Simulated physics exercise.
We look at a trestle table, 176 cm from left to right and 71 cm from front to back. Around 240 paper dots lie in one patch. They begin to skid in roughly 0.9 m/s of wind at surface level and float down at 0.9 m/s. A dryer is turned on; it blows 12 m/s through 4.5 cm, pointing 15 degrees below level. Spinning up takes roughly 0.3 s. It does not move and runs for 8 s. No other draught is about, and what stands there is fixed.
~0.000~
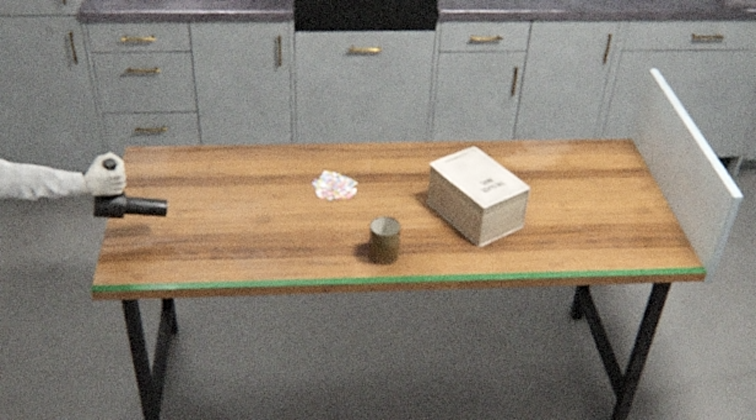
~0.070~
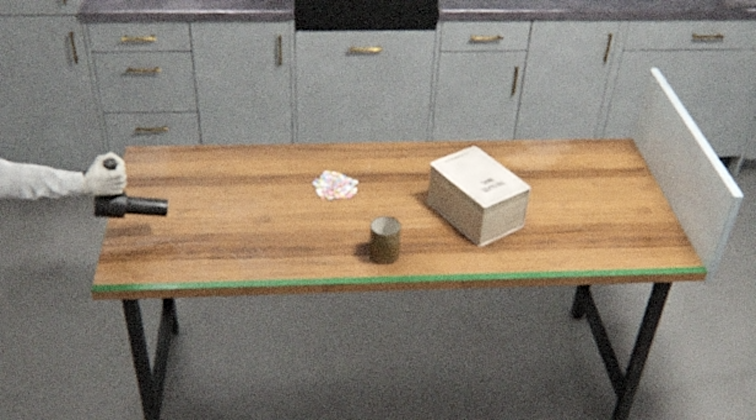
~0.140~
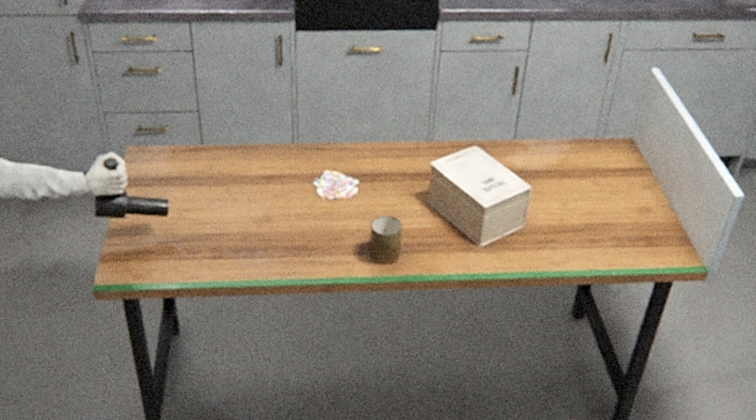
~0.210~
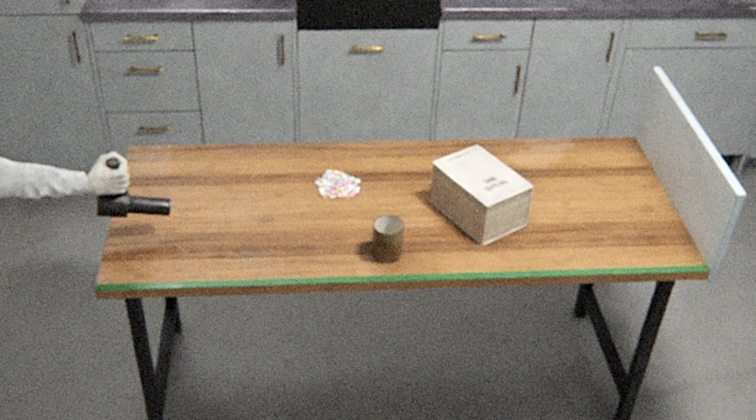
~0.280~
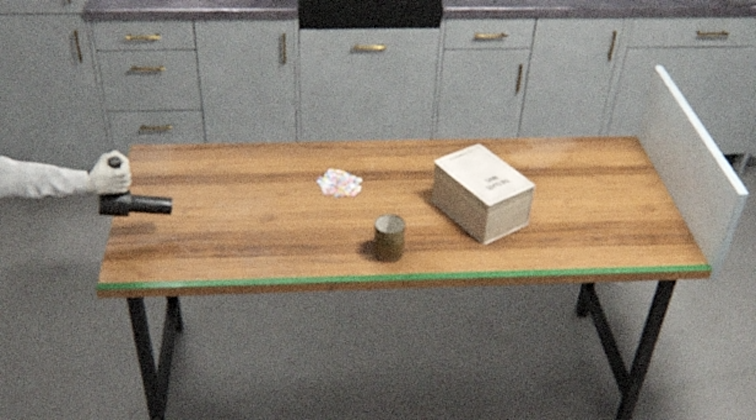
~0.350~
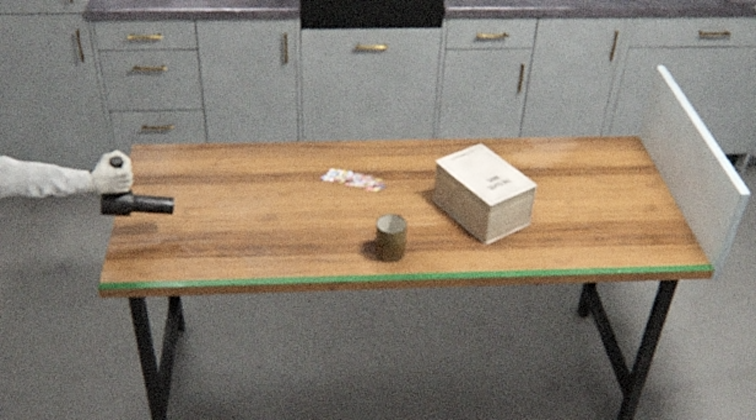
A gloved hand holds a black dryer on a table as paper dots begin skidding right.
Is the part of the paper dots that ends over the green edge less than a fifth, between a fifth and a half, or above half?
By then less than a fifth are over the green edge.
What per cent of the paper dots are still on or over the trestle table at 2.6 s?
About 0 %.
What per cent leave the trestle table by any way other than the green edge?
Near 100 %.
After 1.6 s, 0 % are over the green edge; 99 % have settled or left.
After 2.6 s, 0 % are over the green edge; 100 % have settled or left.
After 4.4 s, 0 % are over the green edge; 100 % have settled or left.
After 8.0 s, at the end, 0 % are over the green edge.
